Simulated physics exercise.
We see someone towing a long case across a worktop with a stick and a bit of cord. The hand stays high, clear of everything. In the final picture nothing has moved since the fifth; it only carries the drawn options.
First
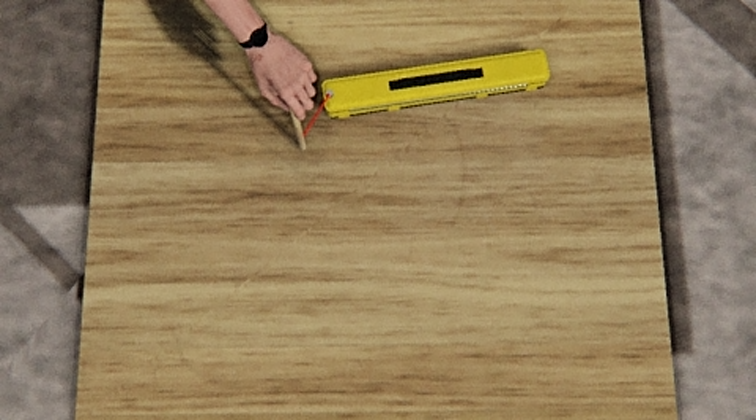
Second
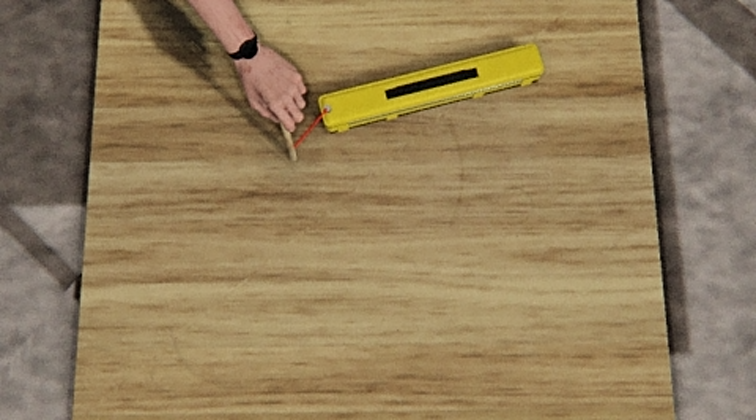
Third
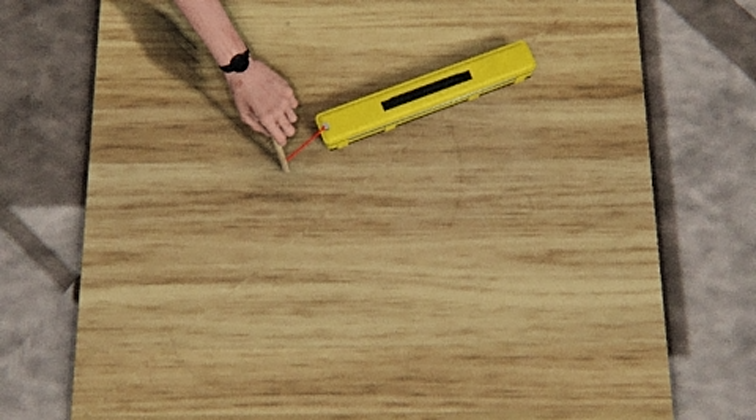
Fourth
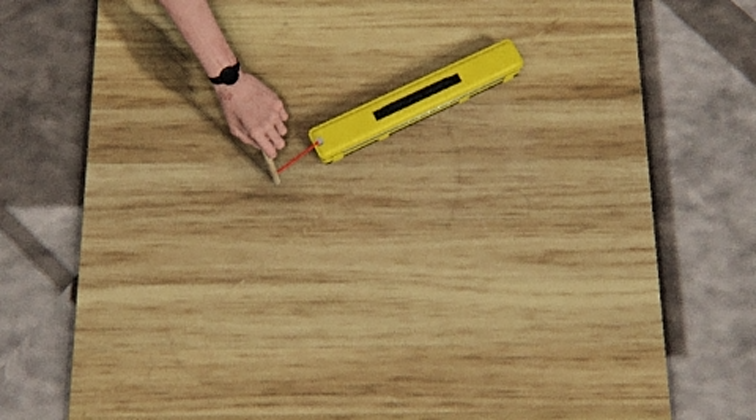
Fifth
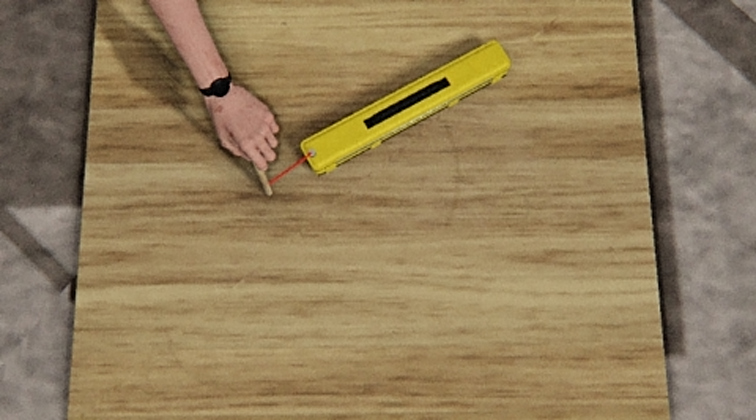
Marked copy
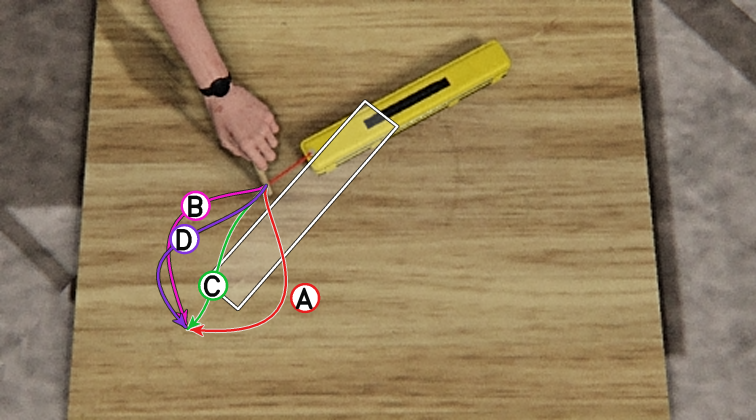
A long yellow case with a black strip lies near the top of a wooden worktop, joined by a short red cord to a stick held in a hand wearing a dark wristband. The hand draws the stick down and left, and the case slides after it, its left end swinging lower into a steeper slant.
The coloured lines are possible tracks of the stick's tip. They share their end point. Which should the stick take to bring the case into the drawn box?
C is the one.
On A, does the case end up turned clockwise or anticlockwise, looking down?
Anticlockwise.
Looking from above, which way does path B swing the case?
It turns anticlockwise.
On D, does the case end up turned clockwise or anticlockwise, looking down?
It turns anticlockwise.
On the copy, A from (266, 186) via (285, 294) to (190, 330); B from (266, 186) via (177, 222) to (186, 324); C from (266, 186) via (222, 253) to (188, 329); D from (266, 186) via (185, 239) to (186, 327); the outline at (303, 202).
On C. First, foot of the stick (232, 231), middle of the case (366, 132).
Then, foot of the stick (213, 286), middle of the case (332, 166).
Finally, foot of the stick (188, 330), middle of the case (302, 200); it lies in the outline.
By contrast, A leaves its middle at (319, 217); B leaves its middle at (285, 190); D leaves its middle at (285, 193).
